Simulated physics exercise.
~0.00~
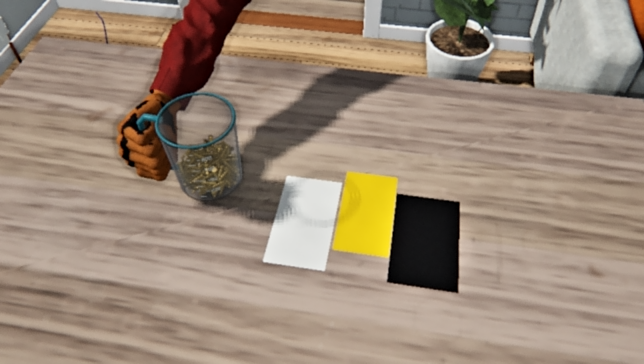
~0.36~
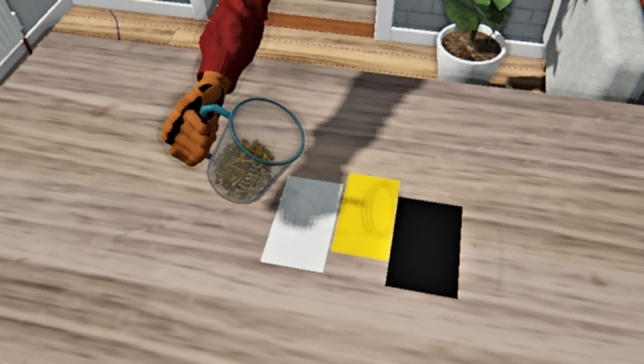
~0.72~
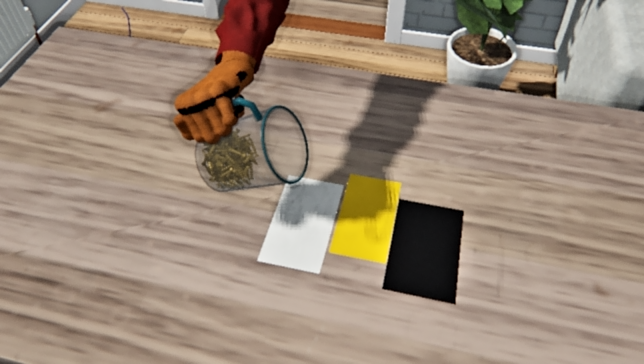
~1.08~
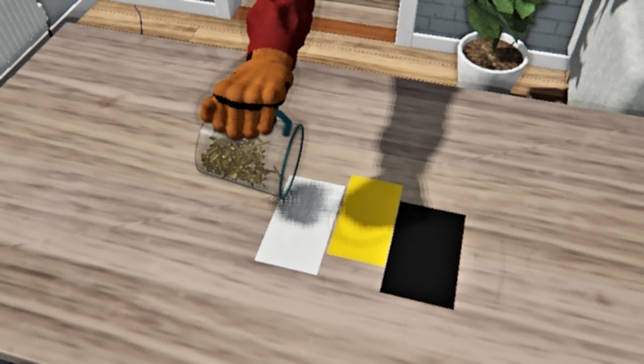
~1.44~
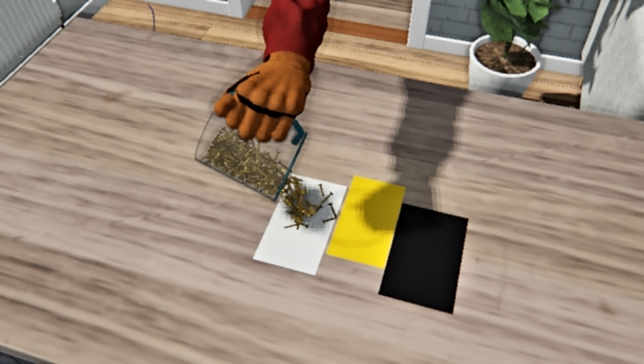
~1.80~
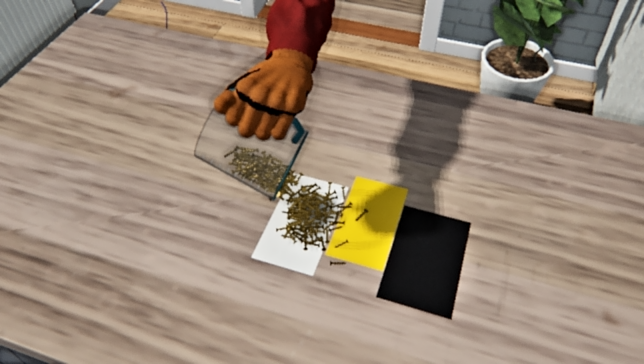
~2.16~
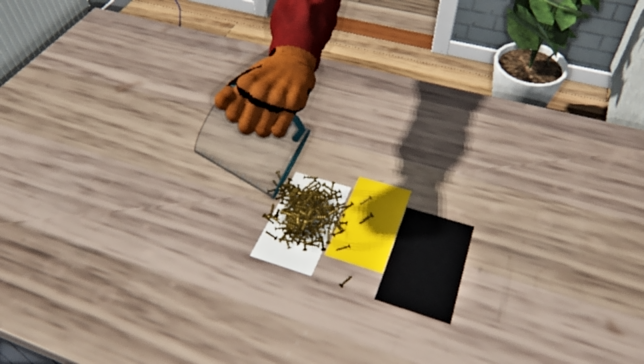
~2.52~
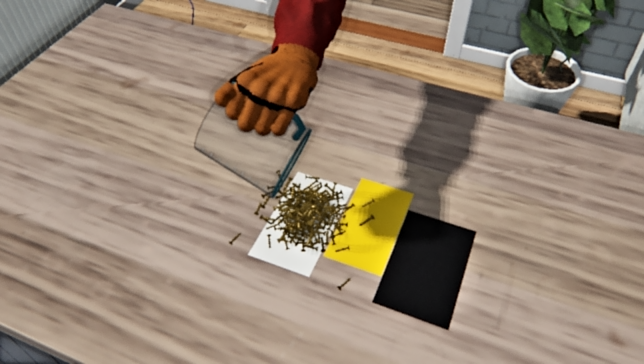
A gloved hand in a red sleeve moved a clear jug of brass-coloured screws right over a wooden table and tipped it until it emptied, leaving most heaped on the white mat, a few on the yellow and the table, none on the black.
